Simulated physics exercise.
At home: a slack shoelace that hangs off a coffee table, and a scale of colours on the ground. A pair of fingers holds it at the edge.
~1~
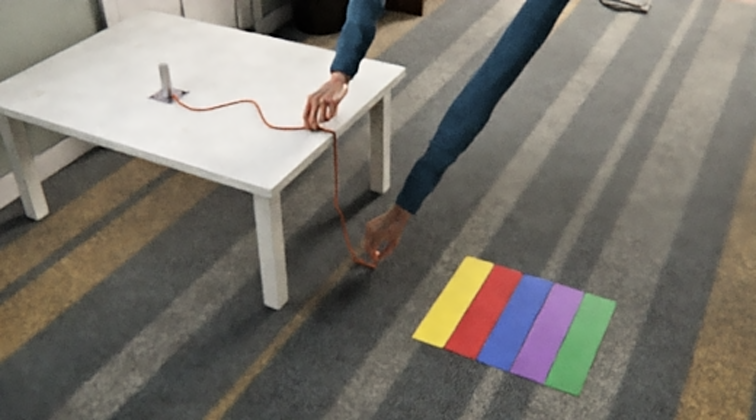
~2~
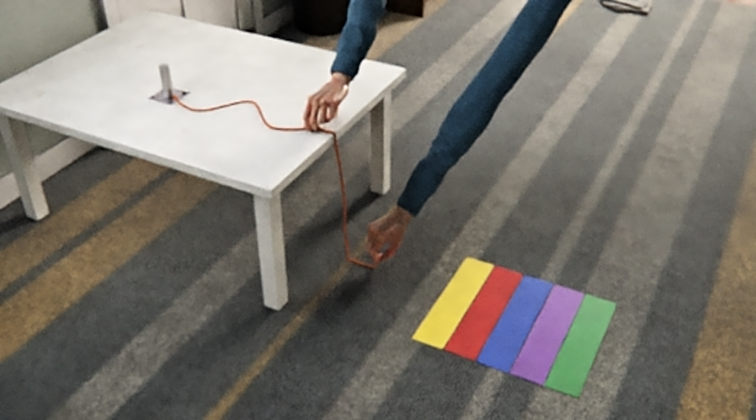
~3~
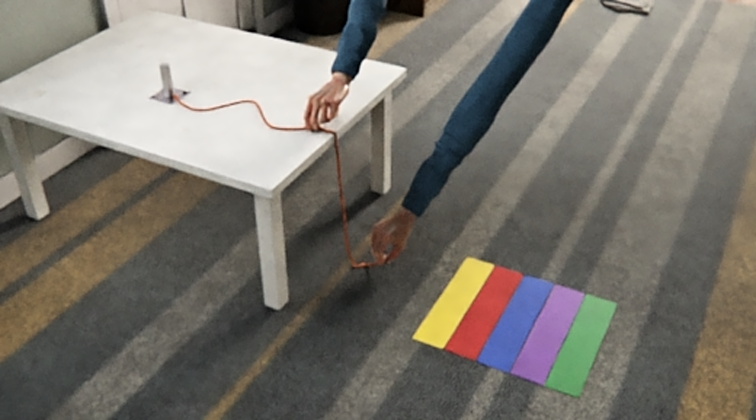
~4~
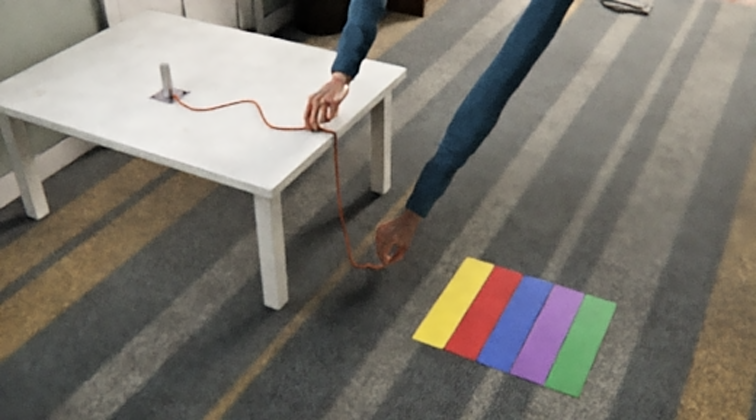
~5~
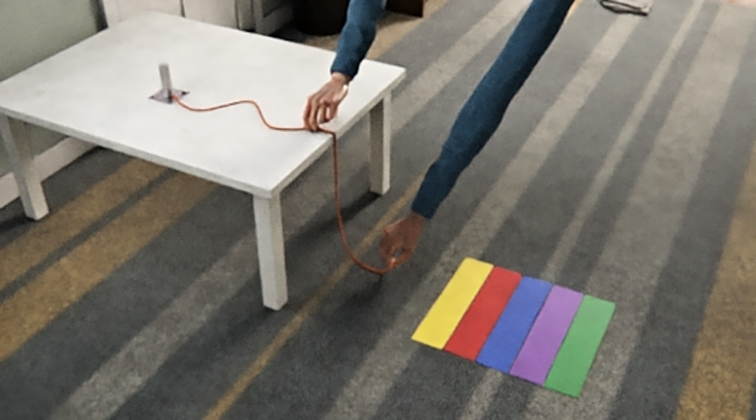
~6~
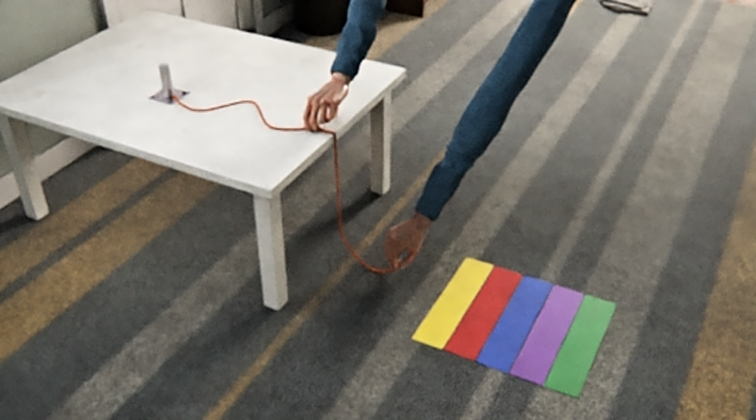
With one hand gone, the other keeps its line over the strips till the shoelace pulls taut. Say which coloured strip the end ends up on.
It ends up on the blue strip.
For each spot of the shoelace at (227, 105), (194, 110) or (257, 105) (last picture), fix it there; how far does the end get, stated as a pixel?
That would be (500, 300) for the first, (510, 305) for the second and (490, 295) for the third.
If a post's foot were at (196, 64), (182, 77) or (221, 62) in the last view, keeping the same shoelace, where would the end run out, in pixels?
Roughly (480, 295), then (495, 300), then (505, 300).
A little later, end near (470, 290); over yellow.
Next, end near (500, 300); over red.
When it is tight, end near (518, 306); over blue. The blue one.
